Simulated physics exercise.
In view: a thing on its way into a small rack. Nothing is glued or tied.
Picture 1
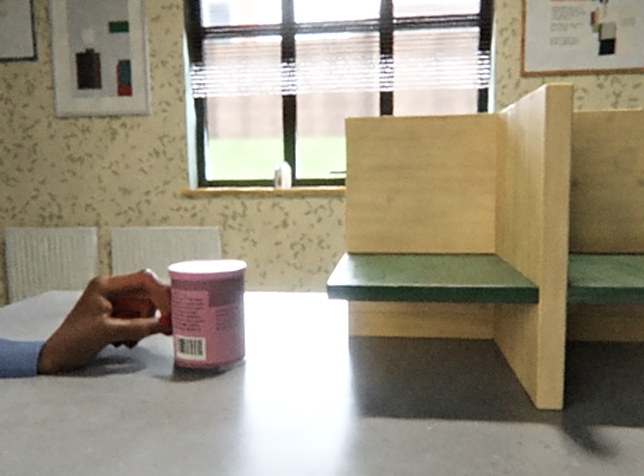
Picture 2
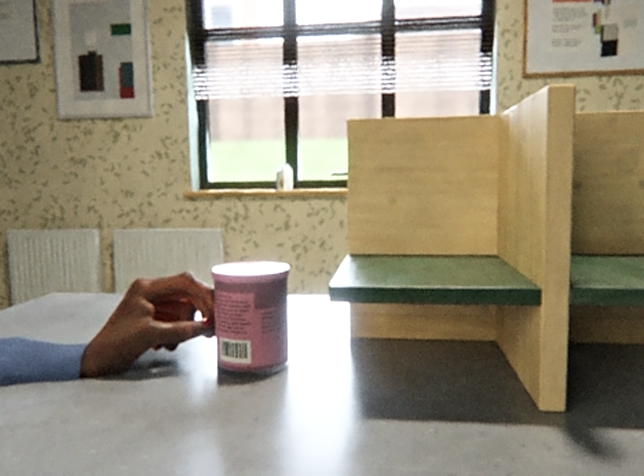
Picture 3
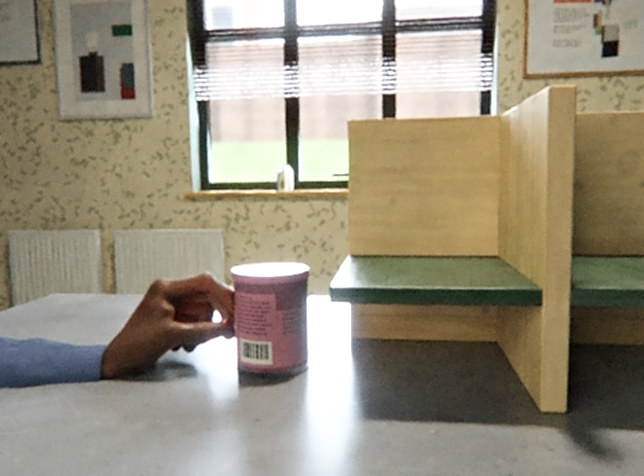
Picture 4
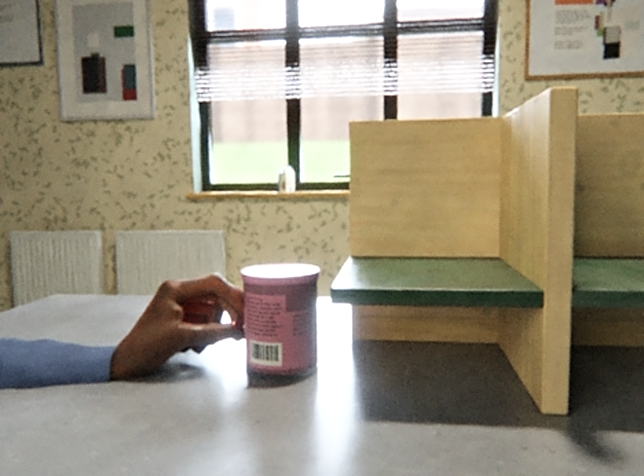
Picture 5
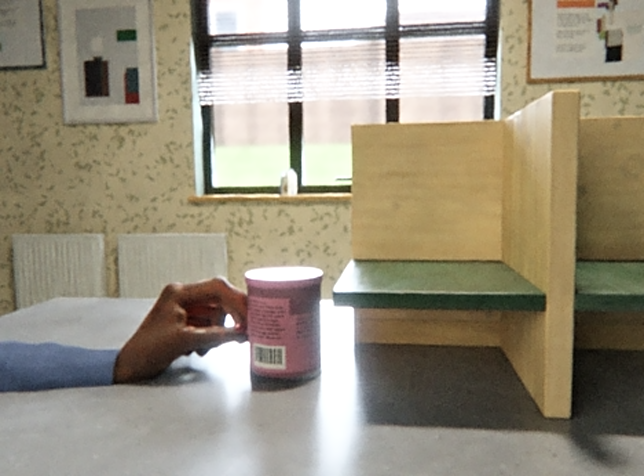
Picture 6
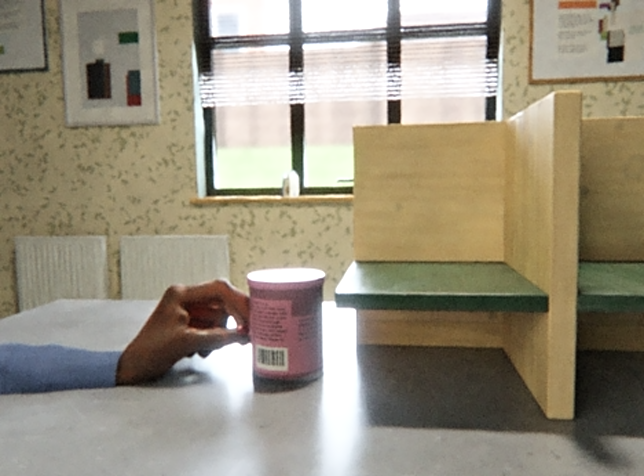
A pink tin slides right across the table toward a wooden rack, pushed by a hand.
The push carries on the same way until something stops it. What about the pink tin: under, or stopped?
In the end the pink tin stops at the shelf.
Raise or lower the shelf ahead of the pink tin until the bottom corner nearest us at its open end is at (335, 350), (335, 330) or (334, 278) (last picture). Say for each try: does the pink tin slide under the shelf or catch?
The pink tin gets stuck; is too tall; clears the shelf.
Then, 0.18 s after the last picture, pink tin sliding up to the opening near (295, 324).
Then, 0.26 s after the last picture, pink tin sliding up to the opening near (307, 324).
Then, 0.74 s after the last picture, pink tin stopped at the opening near (307, 324).
At rest, the pink tin catches on the edge, near (307, 324).
